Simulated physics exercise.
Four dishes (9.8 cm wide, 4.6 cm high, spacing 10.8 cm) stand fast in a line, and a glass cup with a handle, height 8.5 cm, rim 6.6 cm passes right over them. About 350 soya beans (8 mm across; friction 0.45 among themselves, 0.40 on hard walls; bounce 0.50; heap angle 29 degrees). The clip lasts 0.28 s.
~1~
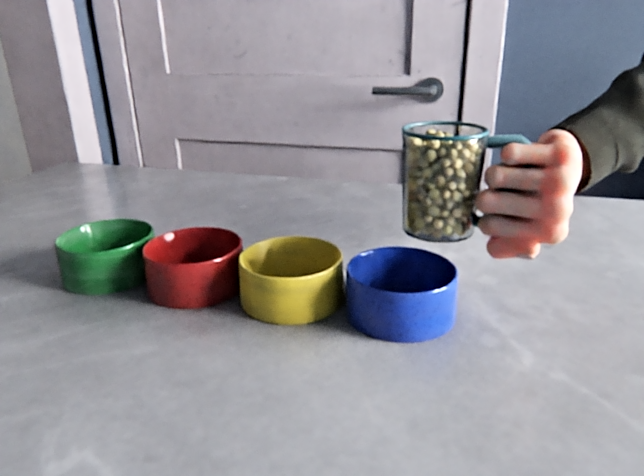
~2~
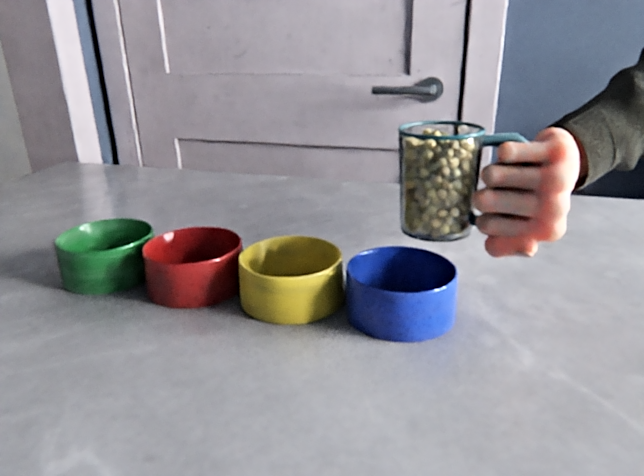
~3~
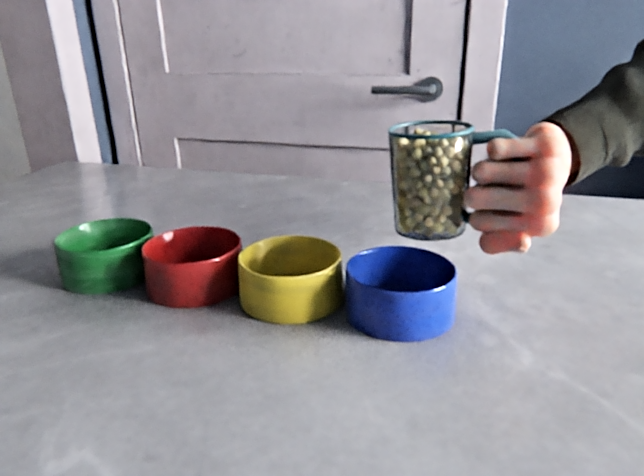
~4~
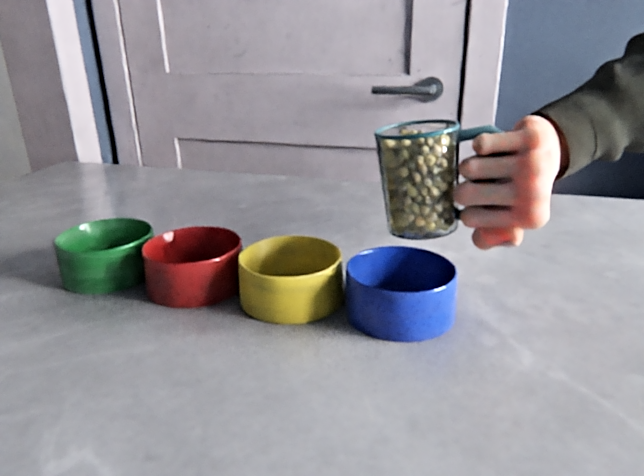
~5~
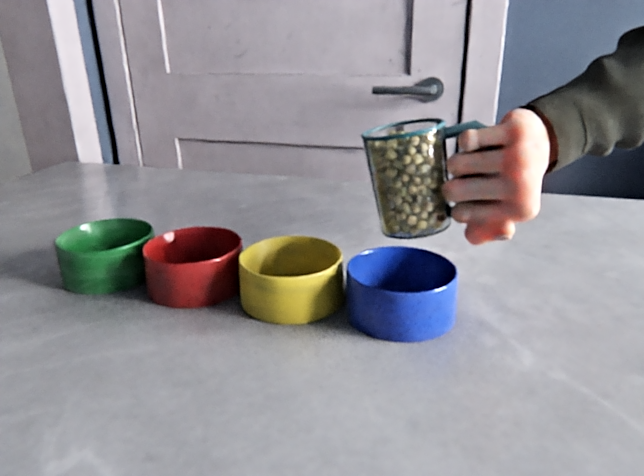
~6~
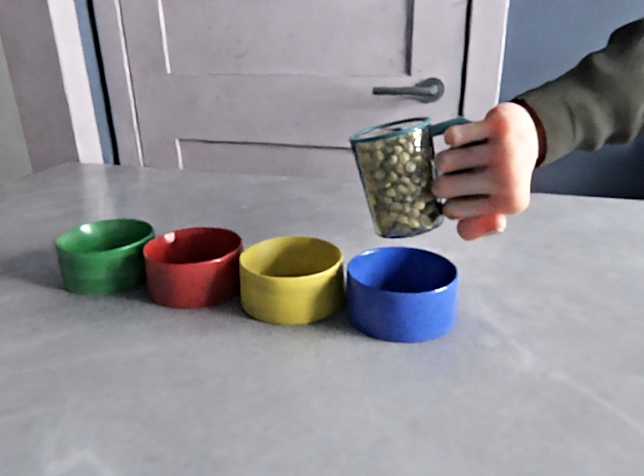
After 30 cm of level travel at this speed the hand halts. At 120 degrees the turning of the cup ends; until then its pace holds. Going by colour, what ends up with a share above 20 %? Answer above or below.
Red below, blue below, green above, yellow below, counter below.
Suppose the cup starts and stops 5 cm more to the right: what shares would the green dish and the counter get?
In that case green 50; counter 20.
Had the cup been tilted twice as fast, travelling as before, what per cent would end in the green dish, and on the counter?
Then: Green 0, counter 10.
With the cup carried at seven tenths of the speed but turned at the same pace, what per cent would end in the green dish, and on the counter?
Then: Green 10; counter 10.
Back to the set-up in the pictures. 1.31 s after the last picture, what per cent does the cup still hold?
About 85 per cent.
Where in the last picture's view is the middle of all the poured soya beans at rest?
Near (106, 255).
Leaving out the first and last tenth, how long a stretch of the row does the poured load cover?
About 7 cm.
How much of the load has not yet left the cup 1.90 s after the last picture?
Roughly 0 per cent.
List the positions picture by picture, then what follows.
Cup at (441, 181), tilt 0 degrees, lip at (404, 129), moved 0.0 cm; middle of the pieces at (441, 185); blue dish at (402, 269); yellow dish at (291, 256); red dish at (193, 245); green dish at (106, 235), in the first frame.
Cup at (438, 181), tilt 1 degrees, lip at (400, 129), moved 0.2 cm; middle of the pieces at (438, 185), in the second frame.
Cup at (430, 180), tilt 3 degrees, lip at (390, 130), moved 0.8 cm; middle of the pieces at (430, 184), in the third frame.
Cup at (420, 179), tilt 7 degrees, lip at (377, 132), moved 1.7 cm; middle of the pieces at (420, 183), in the fourth frame.
Cup at (410, 179), tilt 10 degrees, lip at (364, 135), moved 2.6 cm; middle of the pieces at (410, 183), in the fifth frame.
Cup at (400, 179), tilt 14 degrees, lip at (352, 137), moved 3.5 cm; middle of the pieces at (401, 183); blue dish at (402, 269); yellow dish at (292, 256); red dish at (194, 245); green dish at (106, 235), in the sixth frame.
Then, 0.79 s after the last picture, tilt 64 degrees; cup holds 100 %.
Then, 1.31 s after the last picture, tilt 96 degrees; cup holds 85 %, red 5 %, green 5 %.
Then, 1.90 s after the last picture, tilt 120 degrees; cup holds 0 %, red 5 %, green 90 %.
In the end, red 5 %, blue 0 %, green 90 %, yellow 0 %, counter 5 %.
